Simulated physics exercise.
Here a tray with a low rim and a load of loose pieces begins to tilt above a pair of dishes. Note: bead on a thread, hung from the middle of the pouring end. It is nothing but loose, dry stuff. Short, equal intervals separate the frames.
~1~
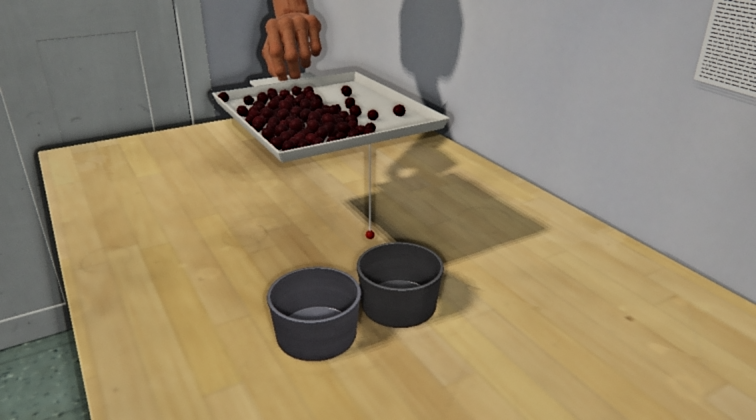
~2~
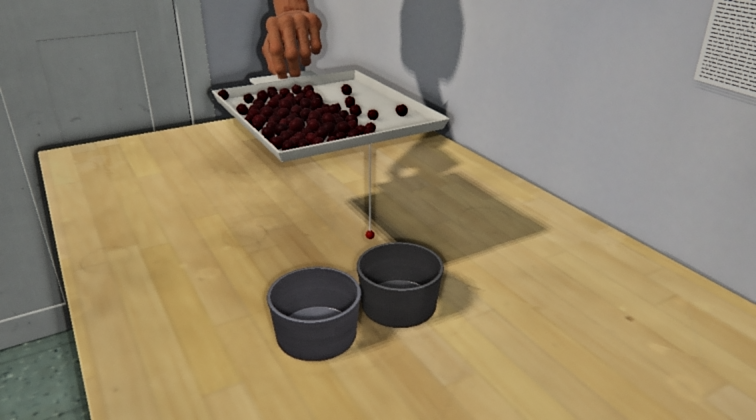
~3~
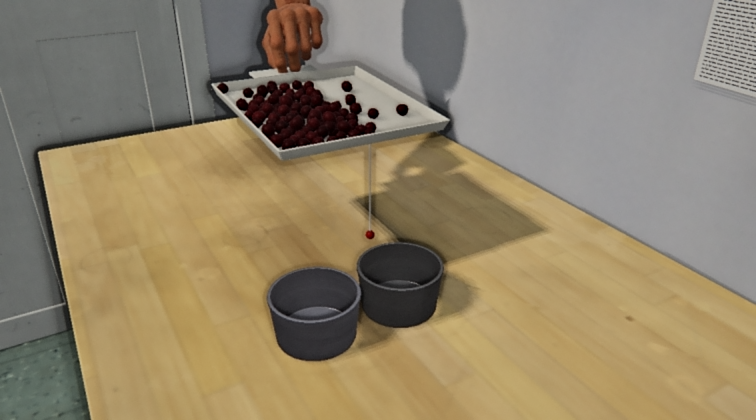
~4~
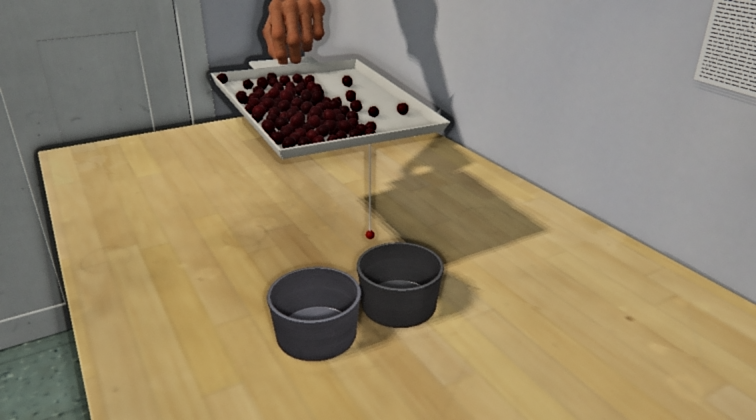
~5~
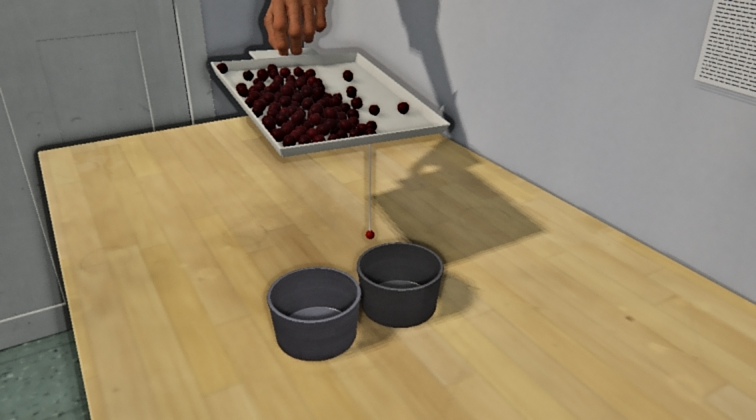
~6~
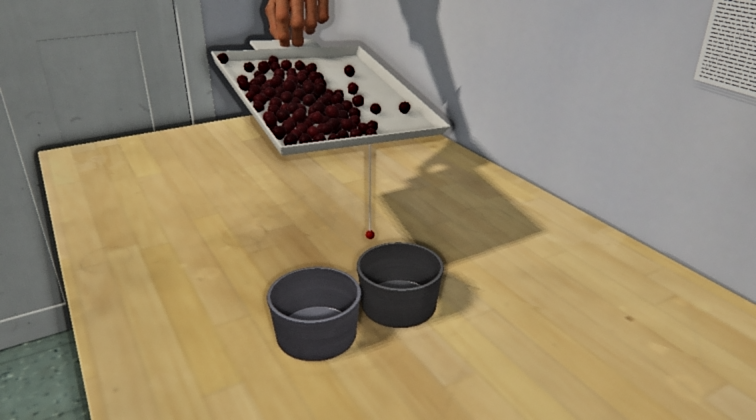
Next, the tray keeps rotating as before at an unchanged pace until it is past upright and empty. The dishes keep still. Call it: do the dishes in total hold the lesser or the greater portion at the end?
In total they hold the lesser portion.
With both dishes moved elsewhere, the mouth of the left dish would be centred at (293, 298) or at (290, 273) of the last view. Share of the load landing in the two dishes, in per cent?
Close to 30 in a hundred, then close to 10 in a hundred.
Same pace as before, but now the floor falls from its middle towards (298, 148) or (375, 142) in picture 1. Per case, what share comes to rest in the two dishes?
I'd say roughly 30 percent with the first slope, 70 percent with the other.
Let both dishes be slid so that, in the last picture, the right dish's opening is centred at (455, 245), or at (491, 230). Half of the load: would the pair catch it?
Well, the bulk the first time and the bulk the second time.
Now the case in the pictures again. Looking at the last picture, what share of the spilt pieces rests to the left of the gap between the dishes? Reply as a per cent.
Left fraction: Around 0 per cent.
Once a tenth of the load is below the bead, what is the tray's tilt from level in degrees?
Approx. reading: About 55°.
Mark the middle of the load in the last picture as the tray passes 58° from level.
(373, 109).
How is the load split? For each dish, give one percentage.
0 percent ends in the left dish, 30 percent in the right.
Shortly afterwards, tray tipped steeply; the bulk on the tray; a little in the right dish; a little outside both; only a few in the air.
Next, tray tipped right over; only a few on the tray; only a few in the left dish; near a quarter in the right dish; near half outside both; near a quarter in the air.
Some moments later, tray tipped past a quarter turn; only a few in the left dish; near a third in the right dish; near two thirds outside both.
In the end, tray tipped past a quarter turn; only a few in the left dish; near a third in the right dish; near two thirds outside both.
